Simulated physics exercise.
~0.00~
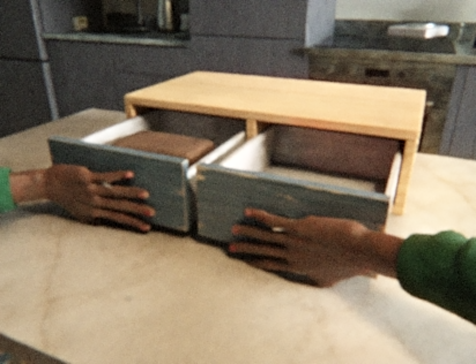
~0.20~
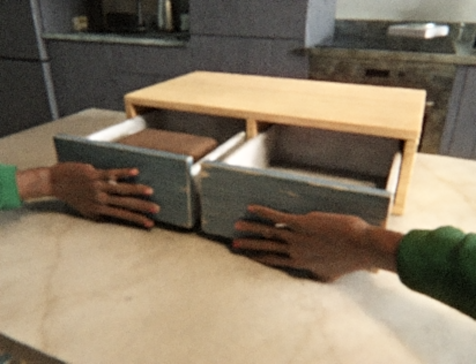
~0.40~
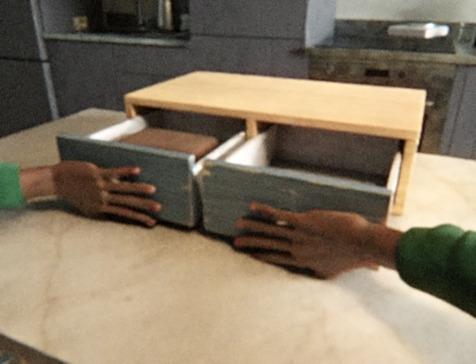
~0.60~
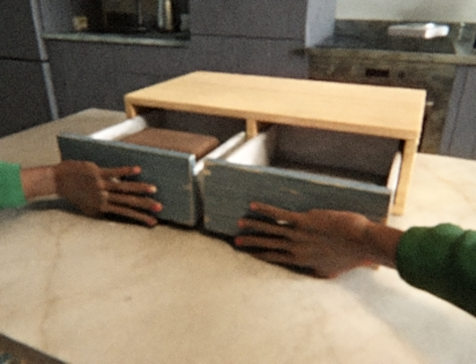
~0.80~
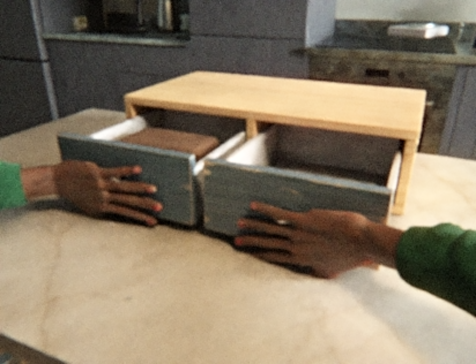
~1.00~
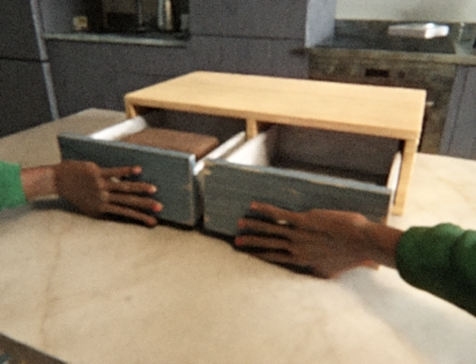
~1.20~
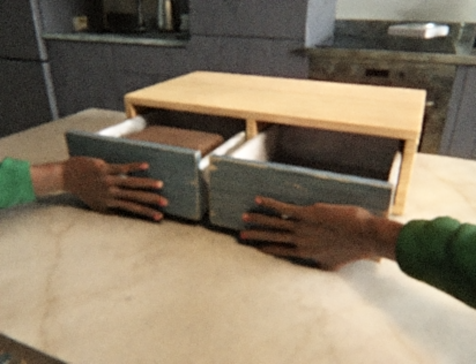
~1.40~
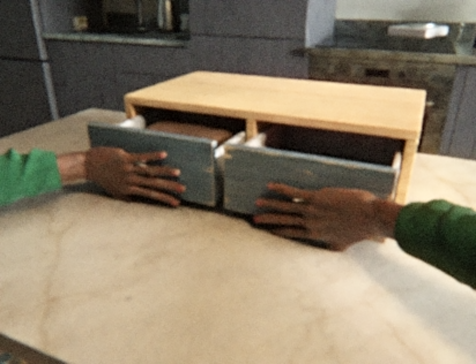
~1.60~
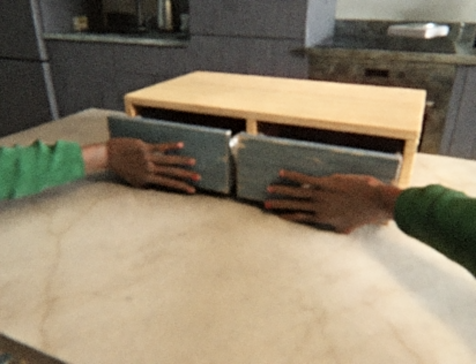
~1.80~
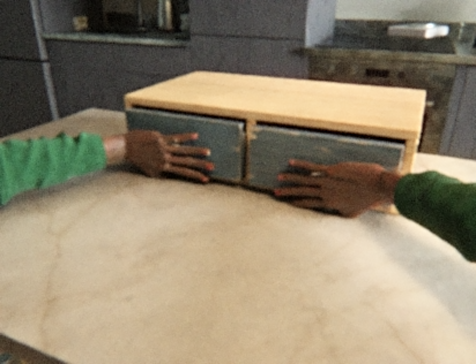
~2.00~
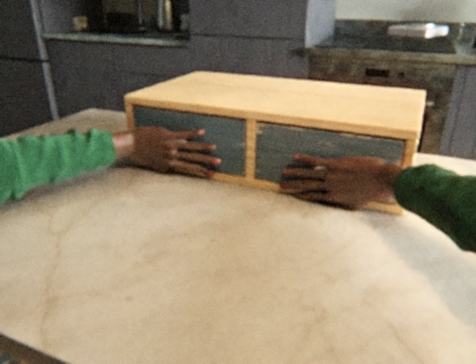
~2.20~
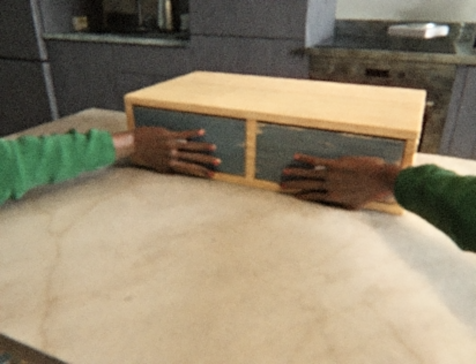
Two hands push both open drawers of a wooden chest inward until they close fully.
